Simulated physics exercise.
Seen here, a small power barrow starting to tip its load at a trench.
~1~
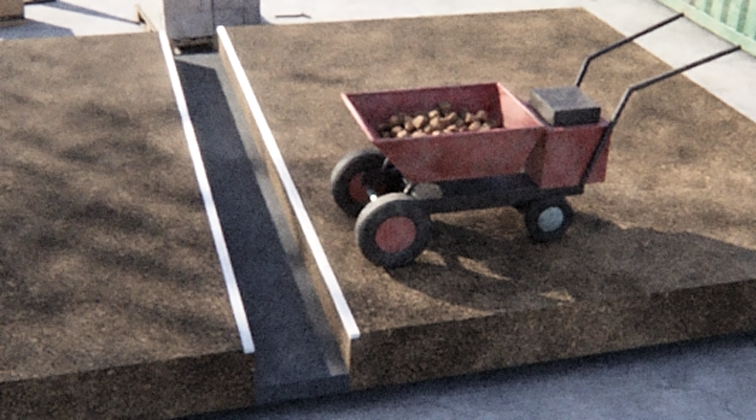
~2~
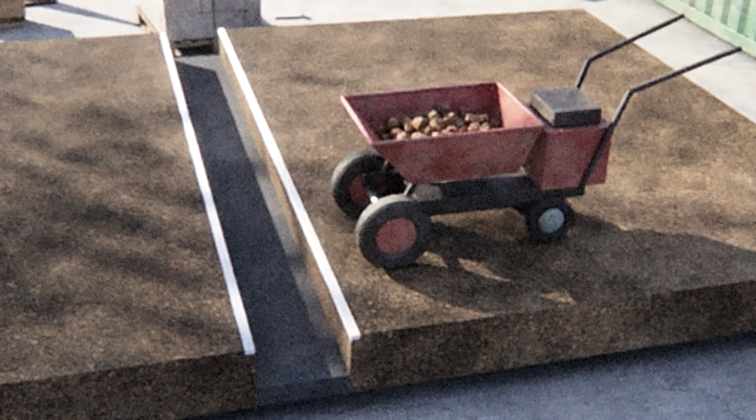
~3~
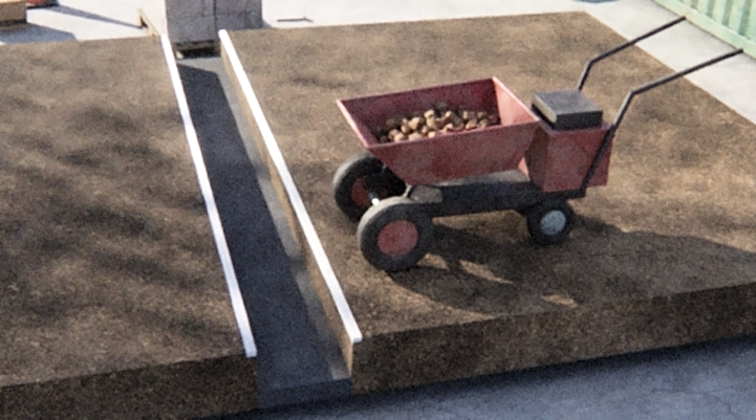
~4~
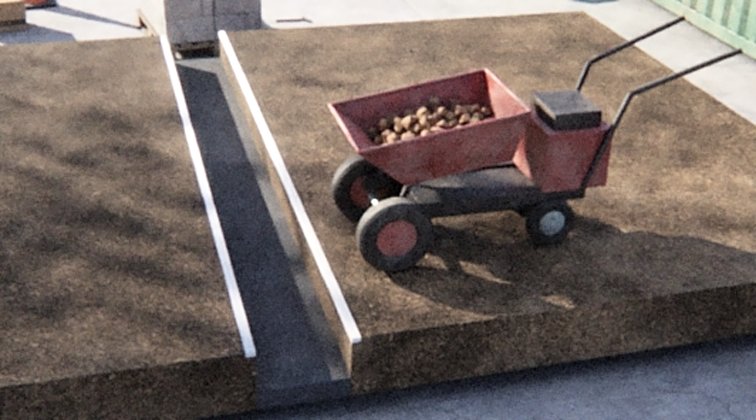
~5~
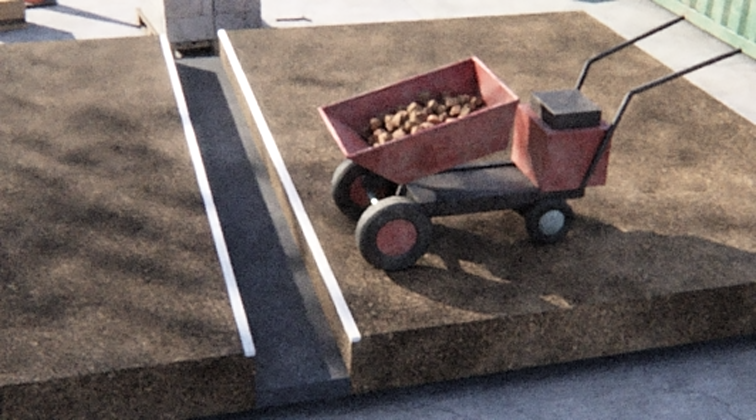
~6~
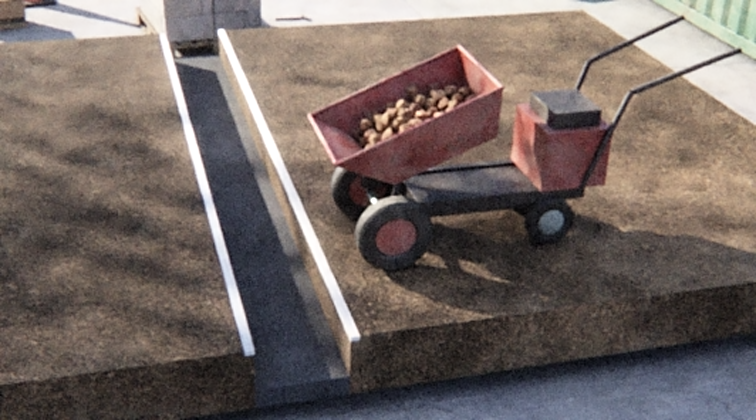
The red skip on a small power barrow, loaded with brown clods, sat level at first, then tilted gradually forward to the left, its back end rising while the wheels stayed still beside a trench.
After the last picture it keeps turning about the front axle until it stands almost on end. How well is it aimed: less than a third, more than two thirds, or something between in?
The trench ends with over two thirds of it.
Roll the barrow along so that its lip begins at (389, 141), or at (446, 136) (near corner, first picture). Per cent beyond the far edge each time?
First some 0, then 0 per cent.
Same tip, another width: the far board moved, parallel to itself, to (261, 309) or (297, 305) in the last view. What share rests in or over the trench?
About 60 and 10 per cent.
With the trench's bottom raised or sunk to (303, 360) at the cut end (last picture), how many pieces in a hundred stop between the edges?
Roughly 80 in a hundred.
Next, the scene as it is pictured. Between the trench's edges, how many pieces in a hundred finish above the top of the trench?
Close to 0 per cent.
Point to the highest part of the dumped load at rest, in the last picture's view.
Close to (190, 254).
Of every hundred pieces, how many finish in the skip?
Close to 0 per cent.
Shortly afterwards, skip tipped steeply; the whole lot in the skip.
Next, skip tipped right over; near two thirds in the skip; near a quarter in or heaped over the trench; only a few beyond it; only a few falling.
Some moments later, skip tipped right over; only a few in the skip; the bulk in or heaped over the trench; a little beyond it.
In the end, skip tipped right over; all but a few in or heaped over the trench; a little beyond it.
